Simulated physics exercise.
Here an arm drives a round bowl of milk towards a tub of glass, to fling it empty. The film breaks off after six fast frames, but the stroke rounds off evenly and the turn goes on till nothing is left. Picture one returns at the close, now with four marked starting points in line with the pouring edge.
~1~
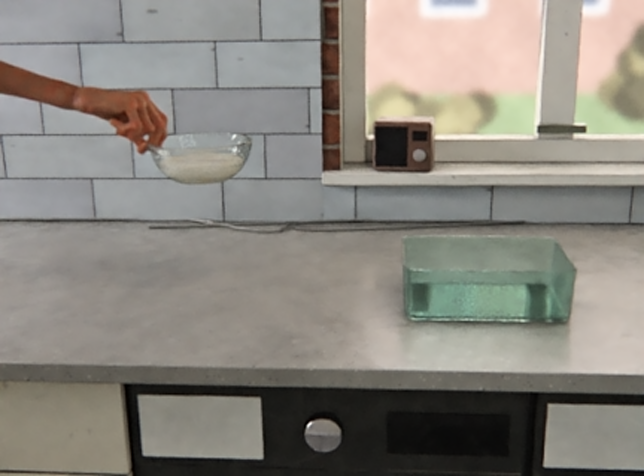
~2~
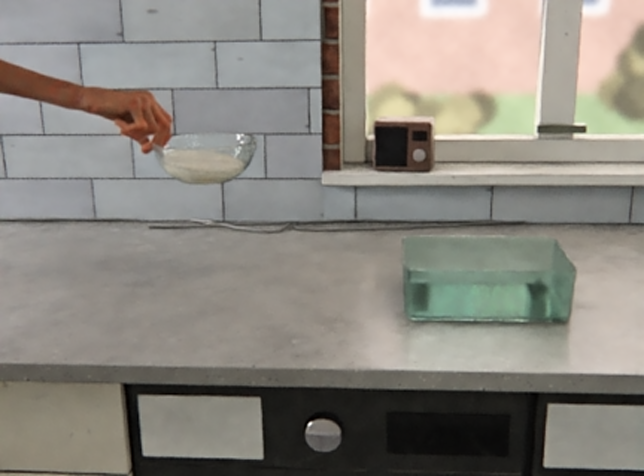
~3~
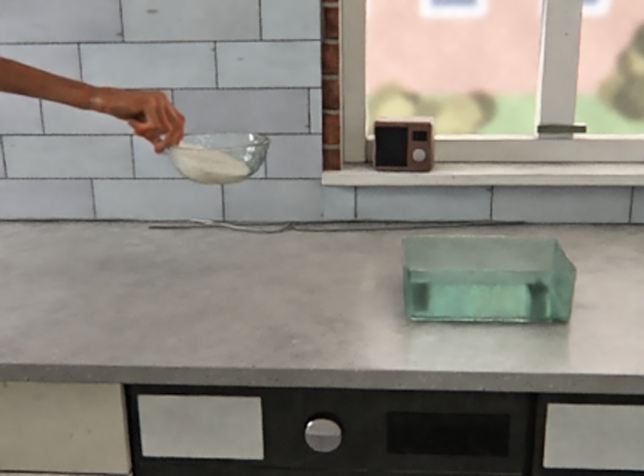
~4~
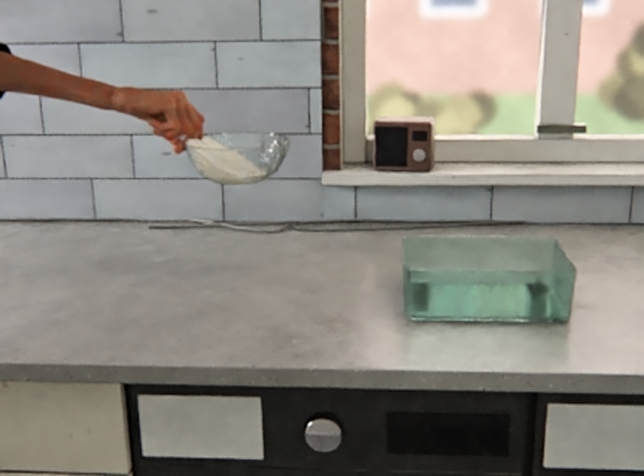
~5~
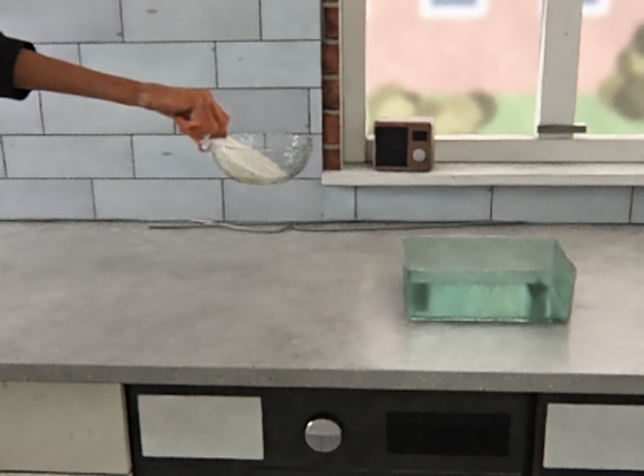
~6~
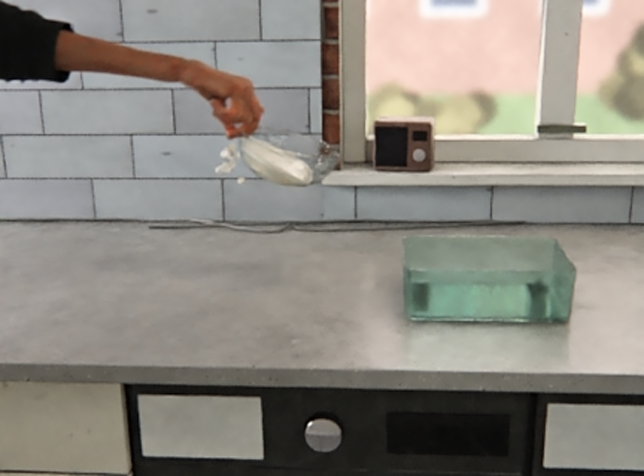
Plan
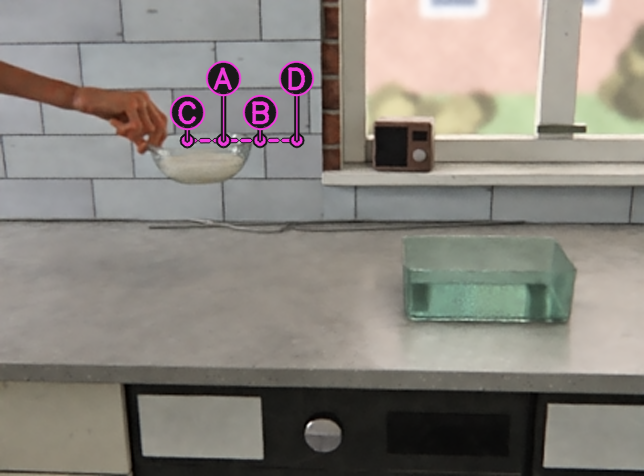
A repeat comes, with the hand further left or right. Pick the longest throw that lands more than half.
Spot A just does it.
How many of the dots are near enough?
Three of the four.
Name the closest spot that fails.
Here it is spot C.
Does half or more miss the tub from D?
No, that is safe.
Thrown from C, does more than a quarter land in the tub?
Yes, clearly.
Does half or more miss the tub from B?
No, that is safe.
In magenta, A at (223, 140); B at (260, 140); C at (187, 140); D at (296, 140).
With A, about 66 % lands in the tub, 23 % falls short and 11 % goes beside or beyond.
With B, about 75 % lands in the tub, 15 % falls short and 10 % goes beside or beyond.
With C, about 33 % lands in the tub, 61 % falls short and 6 % goes beside or beyond.
With D, about 83 % lands in the tub, 10 % falls short and 8 % goes beside or beyond.
